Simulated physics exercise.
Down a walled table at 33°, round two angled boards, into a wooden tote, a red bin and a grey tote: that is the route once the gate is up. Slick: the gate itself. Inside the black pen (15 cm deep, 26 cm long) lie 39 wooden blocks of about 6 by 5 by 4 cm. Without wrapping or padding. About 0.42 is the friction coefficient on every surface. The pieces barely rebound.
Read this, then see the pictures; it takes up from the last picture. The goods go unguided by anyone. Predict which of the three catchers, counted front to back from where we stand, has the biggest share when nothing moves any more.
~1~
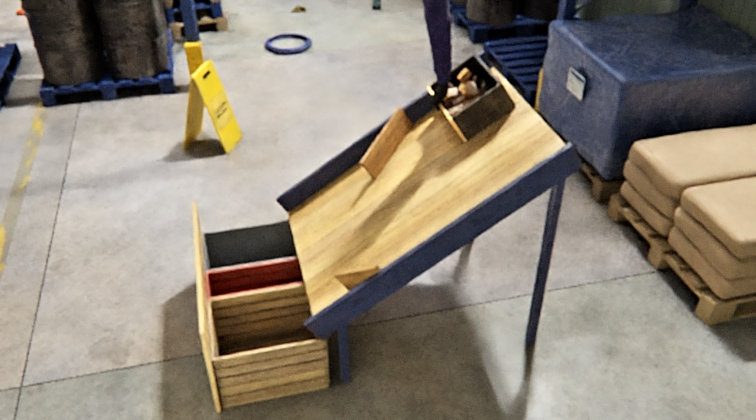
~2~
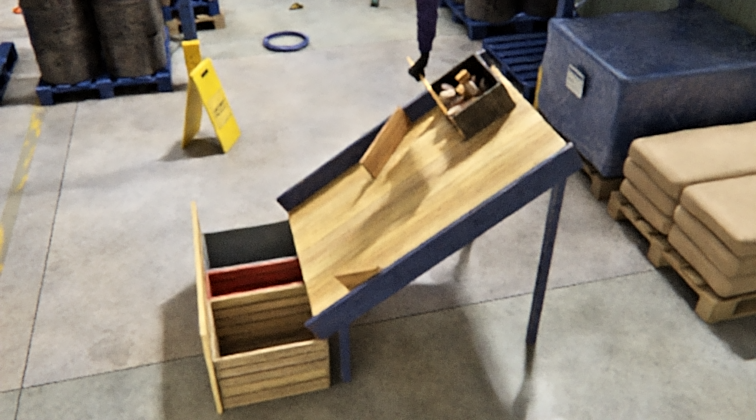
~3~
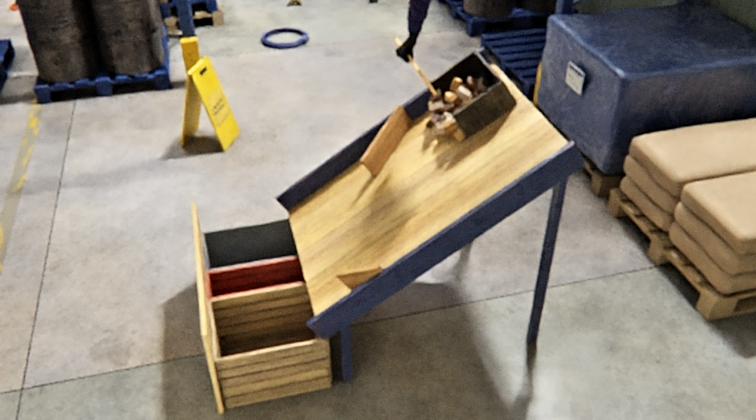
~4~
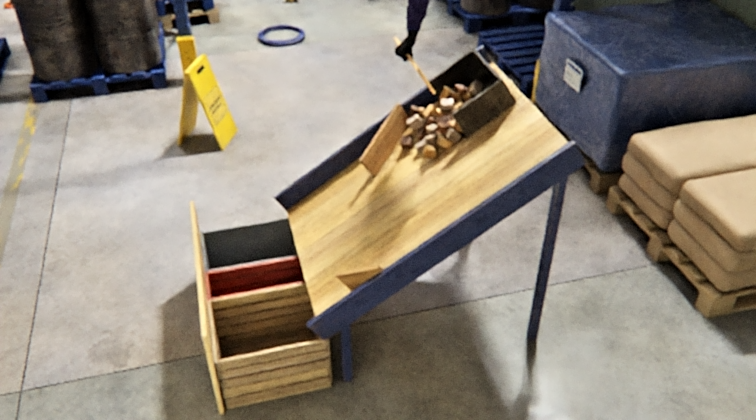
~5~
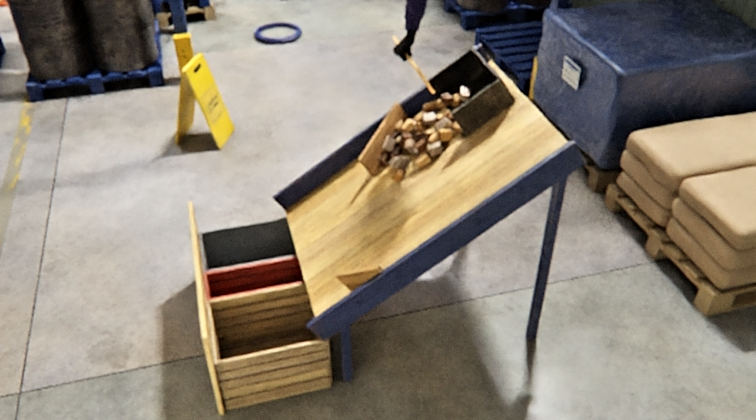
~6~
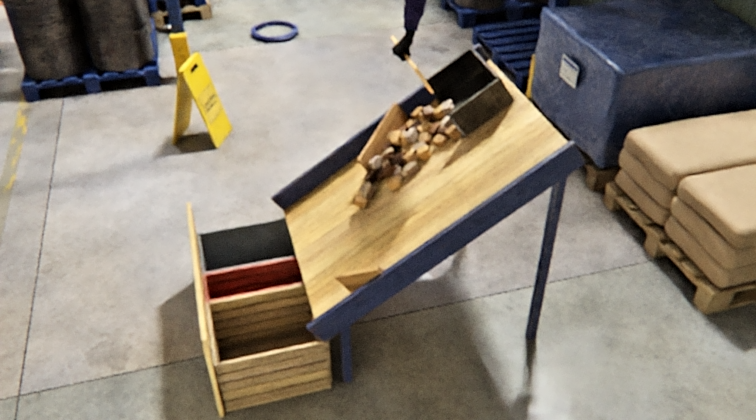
It's going to be the mid-distance place.
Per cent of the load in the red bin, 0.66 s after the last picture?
Estimate for then: Some 40 percent.
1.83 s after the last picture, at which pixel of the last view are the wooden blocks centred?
I'd place it close to (249, 314) in the last view.
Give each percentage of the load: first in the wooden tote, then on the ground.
Estimate: 5 % then 0 %.
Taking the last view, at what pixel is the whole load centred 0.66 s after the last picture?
Centre estimate - approximately (294, 255).
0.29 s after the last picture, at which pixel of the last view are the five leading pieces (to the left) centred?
Around (290, 263).
Then, 0.29 s after the last picture, 2 in the red bin, 36 on the slope and 1 in the air.
Then, 0.66 s after the last picture, 15 in the red bin, 1 in the grey tote, 19 on the slope and 4 in the air.
Then, 1.17 s after the last picture, 1 in the wooden tote, 26 in the red bin, 4 in the grey tote and 8 on the slope.
Final count (1.83 s after the last picture), 1 in the wooden tote, 26 in the red bin, 8 in the grey tote and 4 on the slope.
